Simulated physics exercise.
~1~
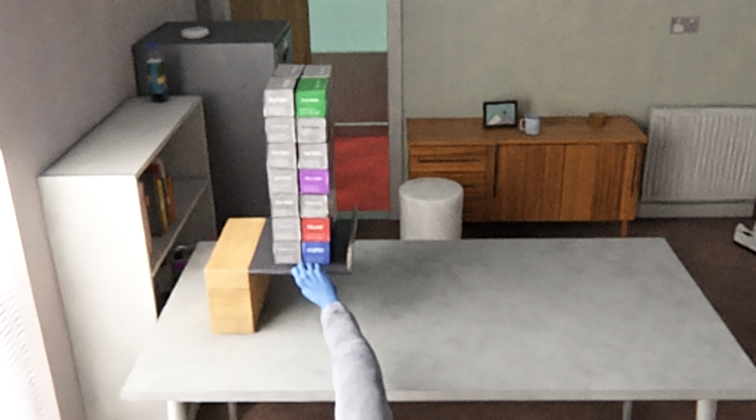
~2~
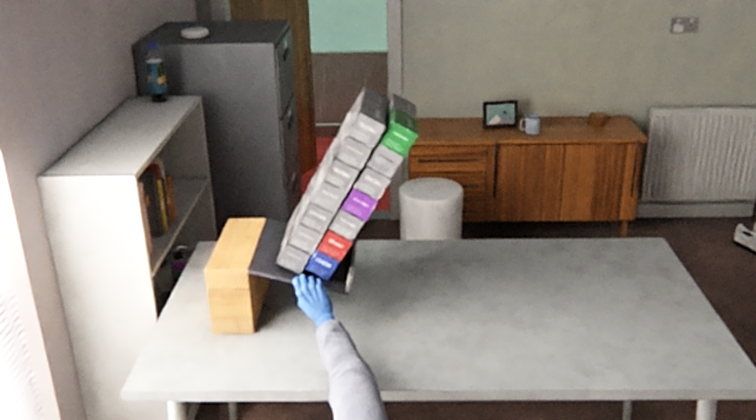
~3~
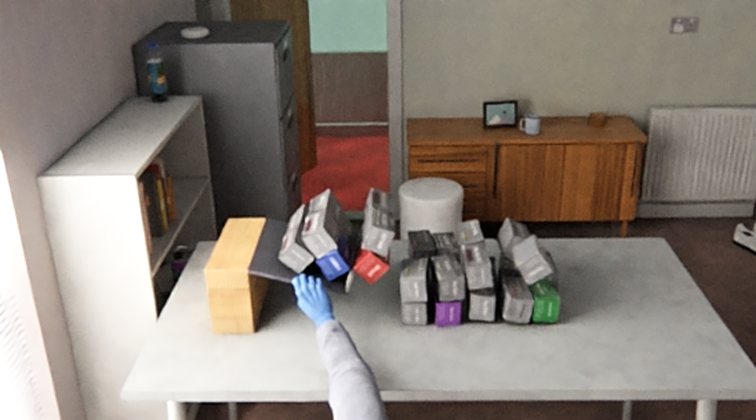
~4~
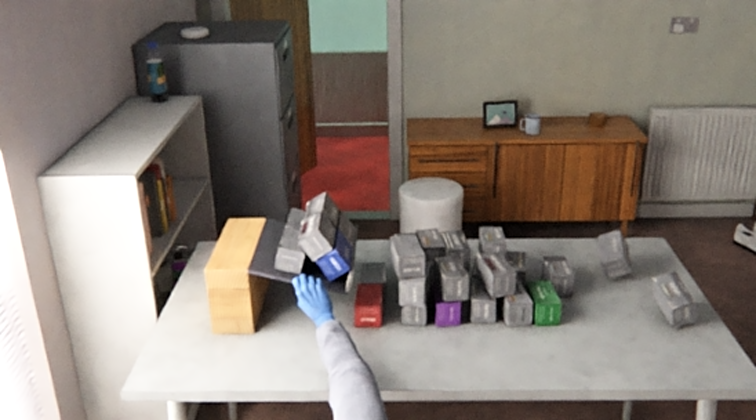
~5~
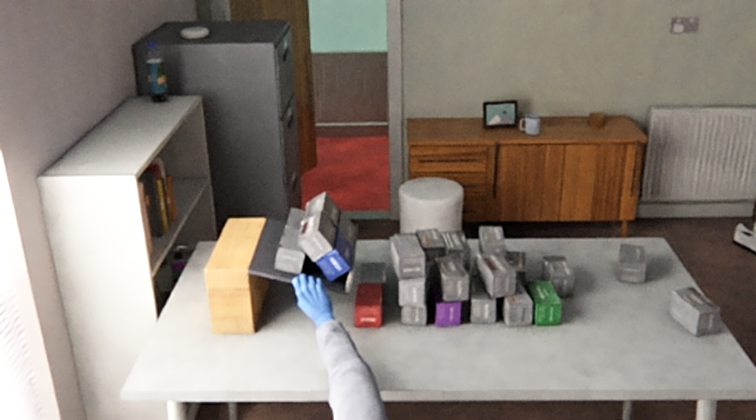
A tall stack of tea packets tips right off a tilting tray and scatters, leaving a few aboard.
